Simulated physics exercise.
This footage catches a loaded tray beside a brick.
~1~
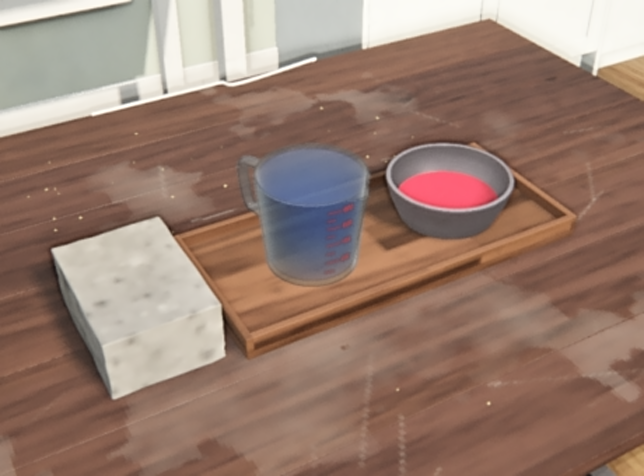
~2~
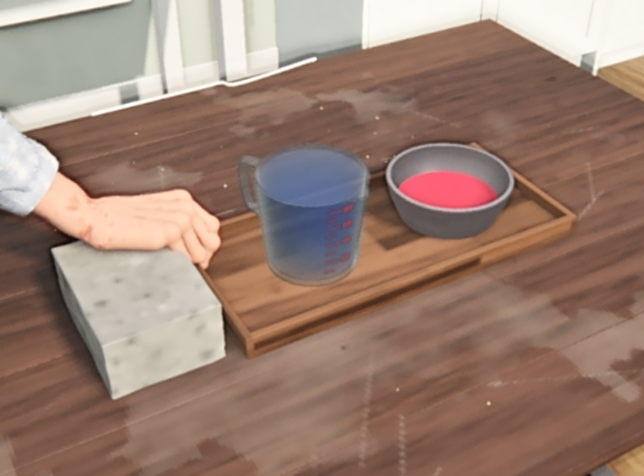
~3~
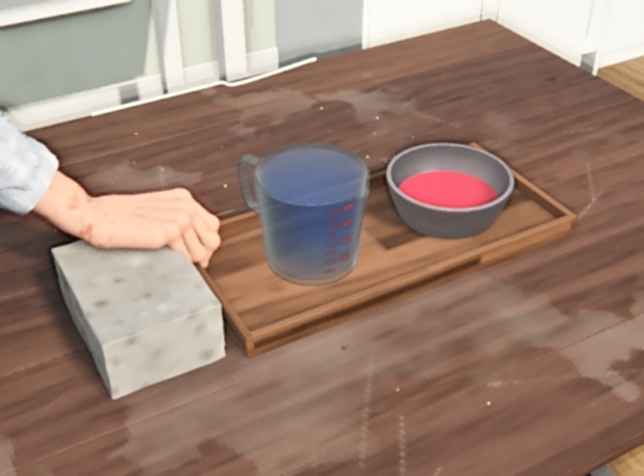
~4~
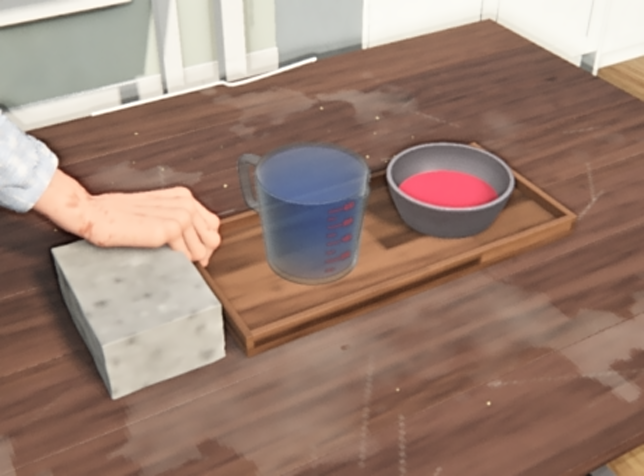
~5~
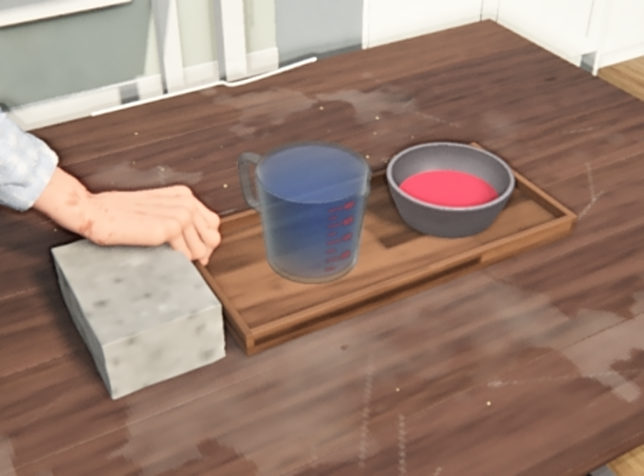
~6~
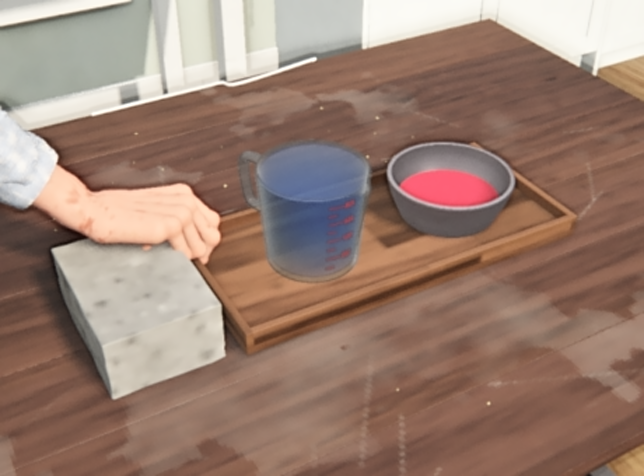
The clip opens on a wooden tray lying flat beside a speckled grey brick, holding a measuring jug nearly full of blue liquid and a grey dish of red liquid. A hand reaches in from the left and grips the tray's near end, then raises it very slightly.
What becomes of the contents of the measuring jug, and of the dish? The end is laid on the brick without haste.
In the end measuring jug: It will release some contents, dish: It will retain its contents.
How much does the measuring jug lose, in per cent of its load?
6 per cent, roughly.
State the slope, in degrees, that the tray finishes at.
Roughly 11 degrees.
Soon after, the tray slopes by about 6°; measuring jug, nothing has left it; dish, nothing has left it.
Later, the tray slopes by about 12°; measuring jug, some has gone over its rim; dish, nothing has left it.
In the end, the tray slopes by about 11°, resting on the brick; measuring jug, some has gone over its rim; dish, nothing has left it.
